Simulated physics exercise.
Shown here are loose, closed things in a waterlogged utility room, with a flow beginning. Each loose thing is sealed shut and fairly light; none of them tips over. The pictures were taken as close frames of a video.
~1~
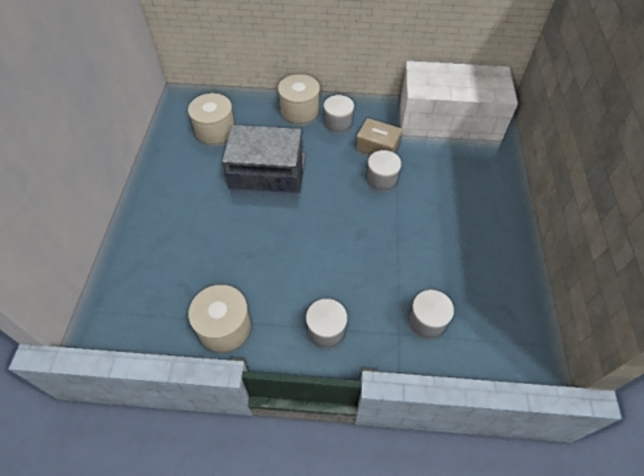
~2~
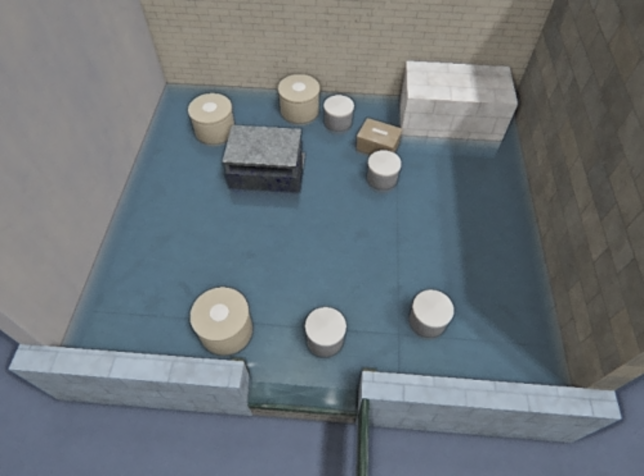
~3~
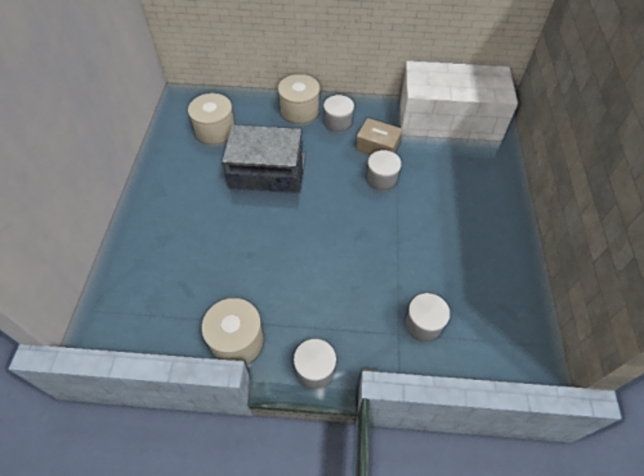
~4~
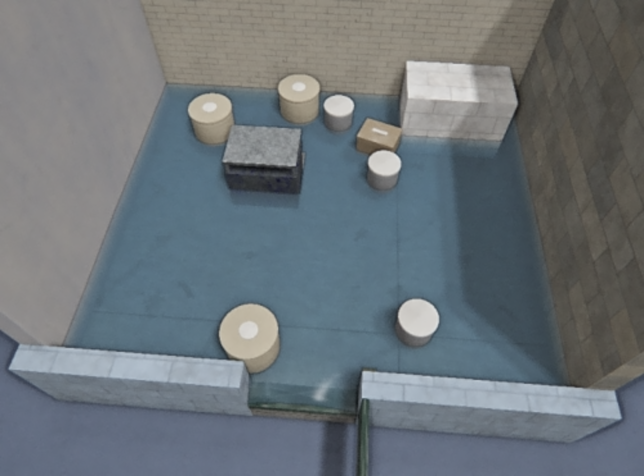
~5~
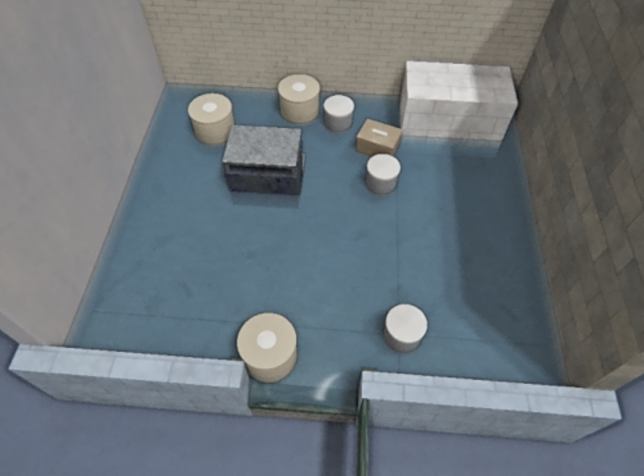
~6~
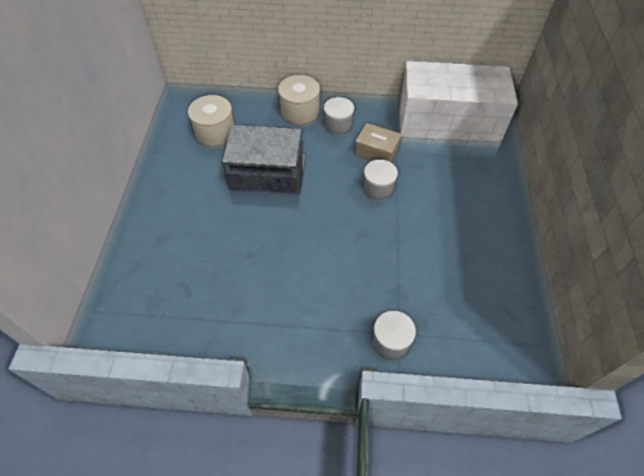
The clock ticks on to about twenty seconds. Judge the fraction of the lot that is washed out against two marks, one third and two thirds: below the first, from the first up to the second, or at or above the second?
By the look of it, the outflow takes one third to two thirds of the stuff.
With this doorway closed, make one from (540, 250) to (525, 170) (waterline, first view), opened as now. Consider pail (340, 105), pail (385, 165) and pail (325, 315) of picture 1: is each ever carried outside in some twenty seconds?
Swept away, swept away, swept away.
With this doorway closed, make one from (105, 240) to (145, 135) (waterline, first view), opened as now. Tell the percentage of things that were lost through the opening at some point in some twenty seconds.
90 %.
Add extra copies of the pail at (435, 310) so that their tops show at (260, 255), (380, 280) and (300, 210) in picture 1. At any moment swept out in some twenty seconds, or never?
In order: Exits; exits; exits.
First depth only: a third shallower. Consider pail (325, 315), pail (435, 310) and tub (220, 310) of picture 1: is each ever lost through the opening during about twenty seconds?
So, in the listed order, they end up flushed out, flushed out and flushed out.
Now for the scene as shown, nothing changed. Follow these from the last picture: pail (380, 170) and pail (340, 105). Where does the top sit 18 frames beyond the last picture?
Approximately (361, 248) for the first and (351, 145) for the second.
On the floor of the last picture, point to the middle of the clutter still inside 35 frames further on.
Roughly (317, 212).
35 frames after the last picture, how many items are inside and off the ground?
4 of them.
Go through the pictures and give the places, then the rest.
The first picture shows a pail at (433, 308) floats; a pail at (385, 163) floats; 0 of 8 have shifted.
The second picture shows a pail at (433, 308) floats; a pail at (385, 163), afloat; 1 of 8 have shifted.
The third picture shows a pail at (430, 311) floats, close to its start; a pail at (385, 163), afloat; 2 of 8 have shifted.
The fourth picture shows a pail at (419, 317), afloat, close to its start; a pail at (385, 163) floats; 3 of 8 have shifted.
The fifth picture shows a pail at (407, 323) floats, close to its start; a pail at (384, 166), afloat, close to its start; 3 of 8 have shifted.
The sixth picture shows a pail at (395, 330), afloat, a stride from its start; a pail at (381, 172) floats, close to its start; 5 of 8 have shifted.
A moment on, 3 of 8 are out; 5 afloat.
Next, 3 of 8 are out; 5 afloat.
Later, 4 of 8 are out; 4 afloat.
In the end, 4 of 8 are out; 4 afloat.
